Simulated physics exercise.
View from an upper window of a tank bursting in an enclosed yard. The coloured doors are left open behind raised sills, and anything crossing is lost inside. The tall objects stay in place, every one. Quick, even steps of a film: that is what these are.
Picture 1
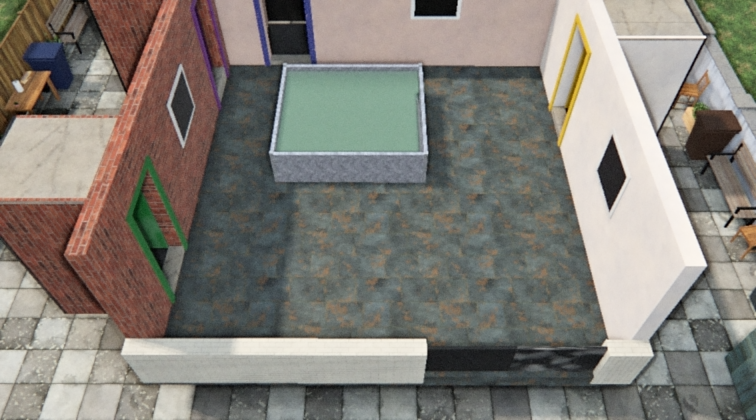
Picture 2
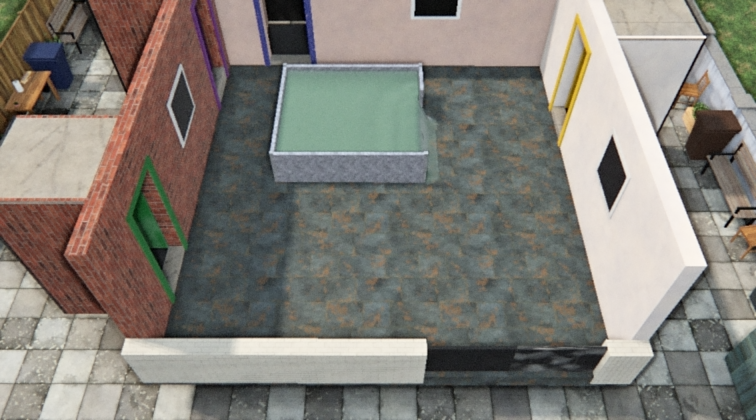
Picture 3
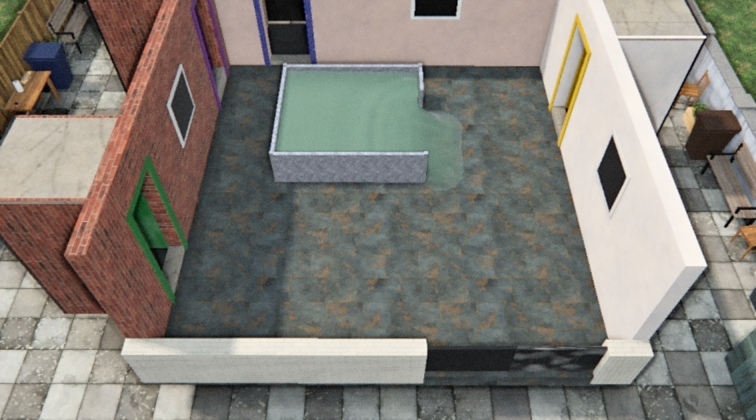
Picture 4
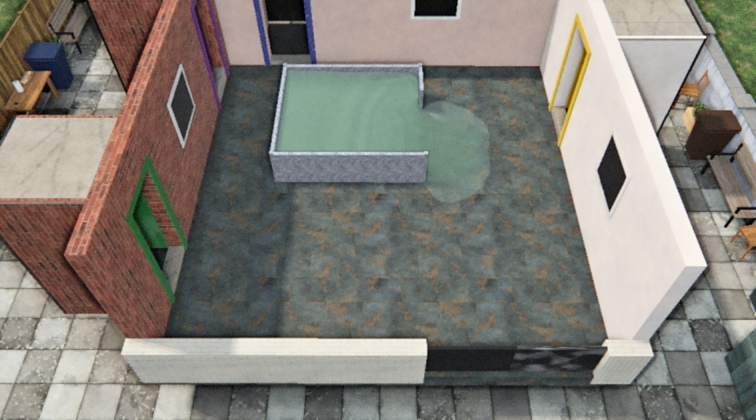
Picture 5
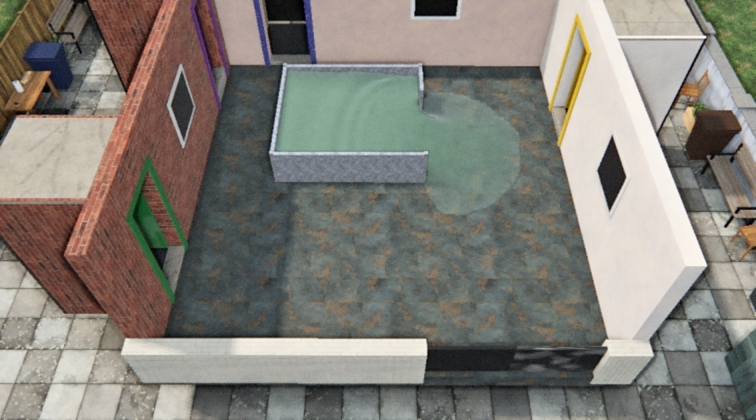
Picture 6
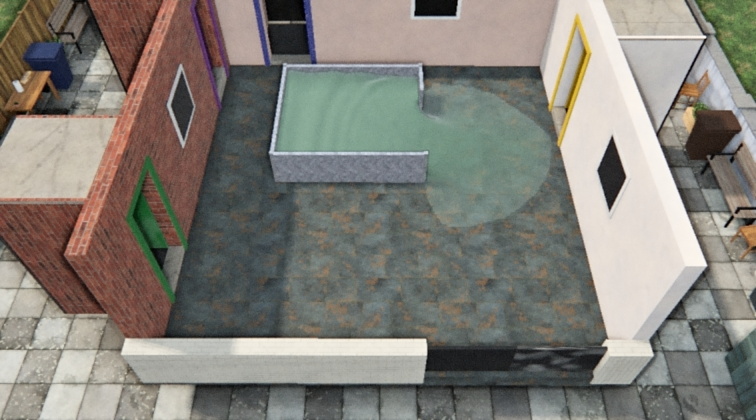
Greenish water pours from the right side of a raised tank and spreads across the dark yard floor.
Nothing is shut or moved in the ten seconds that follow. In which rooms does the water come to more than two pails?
Behind the purple door, two pails or fewer; behind the blue door, two pails or fewer; behind the green door, two pails or fewer; behind the yellow door, more than two pails.
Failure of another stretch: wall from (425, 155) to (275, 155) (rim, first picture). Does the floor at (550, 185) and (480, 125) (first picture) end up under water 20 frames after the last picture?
In the order asked: Unwetted, then unwetted.
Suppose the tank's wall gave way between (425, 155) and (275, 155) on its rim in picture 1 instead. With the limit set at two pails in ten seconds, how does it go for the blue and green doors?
Put simply: The blue one clears the cutoff; as for the green one, it clears the cutoff.
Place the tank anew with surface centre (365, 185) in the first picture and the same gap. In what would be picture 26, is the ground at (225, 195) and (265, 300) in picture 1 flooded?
The first spot is left dry and the second is left dry.
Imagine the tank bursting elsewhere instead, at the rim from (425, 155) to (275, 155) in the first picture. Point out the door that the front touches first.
First: The green one.
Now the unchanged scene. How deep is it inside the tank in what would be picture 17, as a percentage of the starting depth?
Around 54 percent.
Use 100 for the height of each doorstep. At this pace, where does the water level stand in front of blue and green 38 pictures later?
Near 80 and 90 per cent, in that order.
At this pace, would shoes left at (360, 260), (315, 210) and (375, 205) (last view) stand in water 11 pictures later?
Result, in that order: Not wetted / not wetted / not wetted.
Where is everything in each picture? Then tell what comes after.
The open tank at (351, 110) is whole and still, in the first frame.
The front is at (428, 118), out from the gap at (421, 140), in the second frame.
The front is at (449, 116), out from the gap at (421, 141), in the third frame.
The front is at (473, 116), out from the gap at (421, 141), in the fourth frame.
Water pours out at (421, 142) and has run to (514, 131), in the fifth frame.
The front is at (545, 138), out from the gap at (421, 142), in the sixth frame.
A moment on, water covers 25 % of the floor; the purple door not reached, the blue door not reached, the green door not reached, the yellow door over two buckets in.
Next, water covers 30 % of the floor; the purple door not reached, the blue door not reached, the green door not reached, the yellow door far over two buckets in.
Then, water covers 40 % of the floor; the purple door not reached, the blue door not reached, the green door not reached, the yellow door far over two buckets in.
Later, water covers 85 % of the floor; the purple door wet at the sill, nothing in, the blue door wet at the sill, nothing in, the green door wet at the sill, nothing in, the yellow door far over two buckets in.
In the end, water covers 100 % of the floor; the purple door wet at the sill, nothing in, the blue door wet at the sill, nothing in, the green door wet at the sill, nothing in, the yellow door far over two buckets in.
